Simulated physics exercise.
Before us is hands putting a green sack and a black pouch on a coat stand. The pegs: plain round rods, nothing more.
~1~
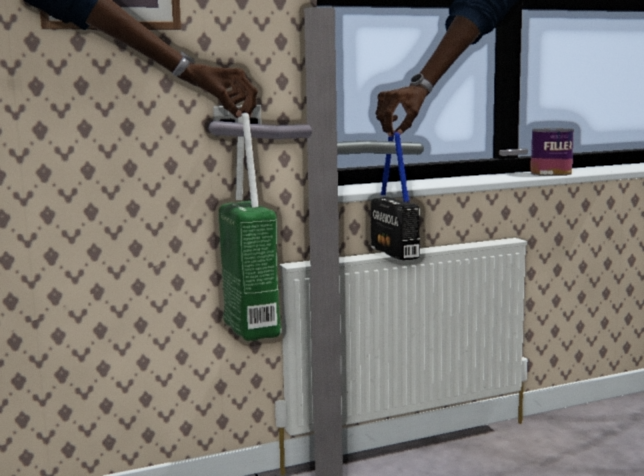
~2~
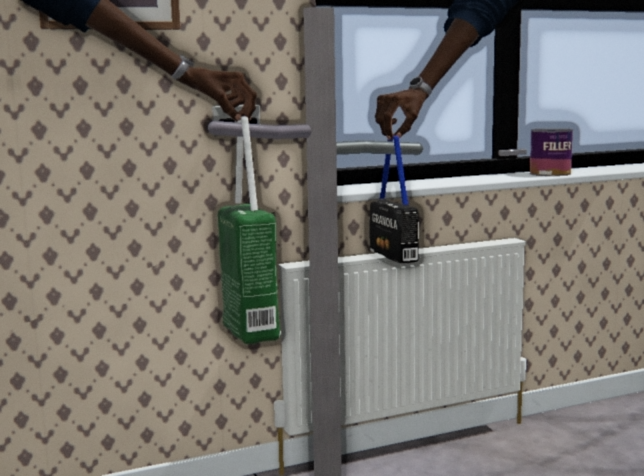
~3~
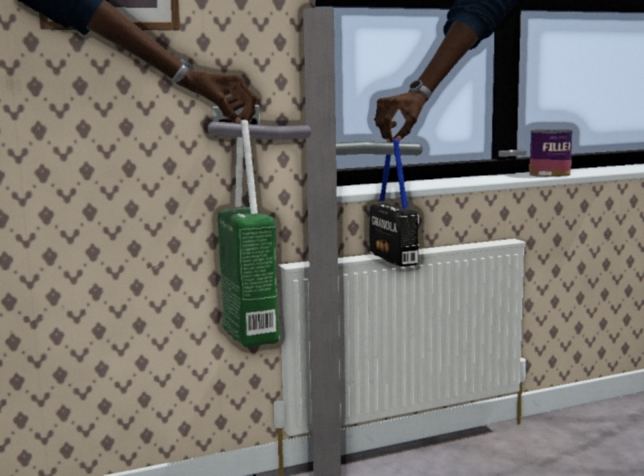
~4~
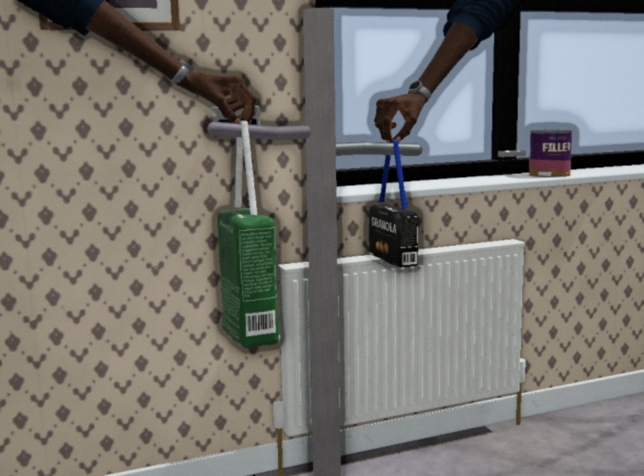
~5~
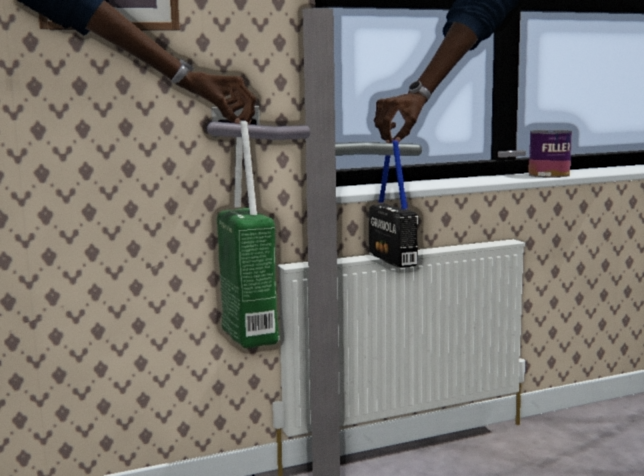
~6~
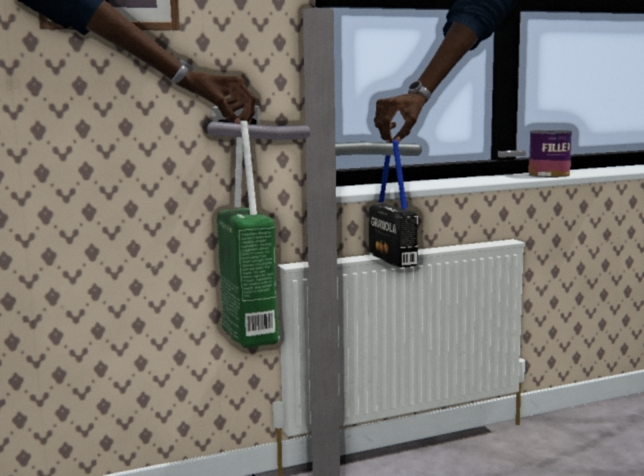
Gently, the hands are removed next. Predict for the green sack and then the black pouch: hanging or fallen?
The green sack does not fall. The black pouch does not fall.
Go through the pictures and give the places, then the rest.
The first frame shows green sack (250, 270); black pouch (394, 228); left peg tip (216, 128); right peg tip (418, 149).
The second frame shows green sack (249, 273); black pouch (393, 231).
The third frame shows green sack (249, 276); black pouch (393, 234).
The fourth frame shows green sack (248, 277); black pouch (393, 235).
The fifth frame shows green sack (248, 277); black pouch (392, 235).
The sixth frame shows green sack (248, 277); black pouch (392, 235); left peg tip (214, 129), about level; right peg tip (416, 150), about level.
Then, 0.20 s after the last picture, green sack hanging near (248, 277); black pouch hanging near (393, 236).
Then, 0.38 s after the last picture, green sack hanging near (249, 279); black pouch hanging near (393, 236).
At rest, green sack hanging near (251, 279); black pouch hanging near (395, 237). The green sack holds on and the black pouch remains on its peg.
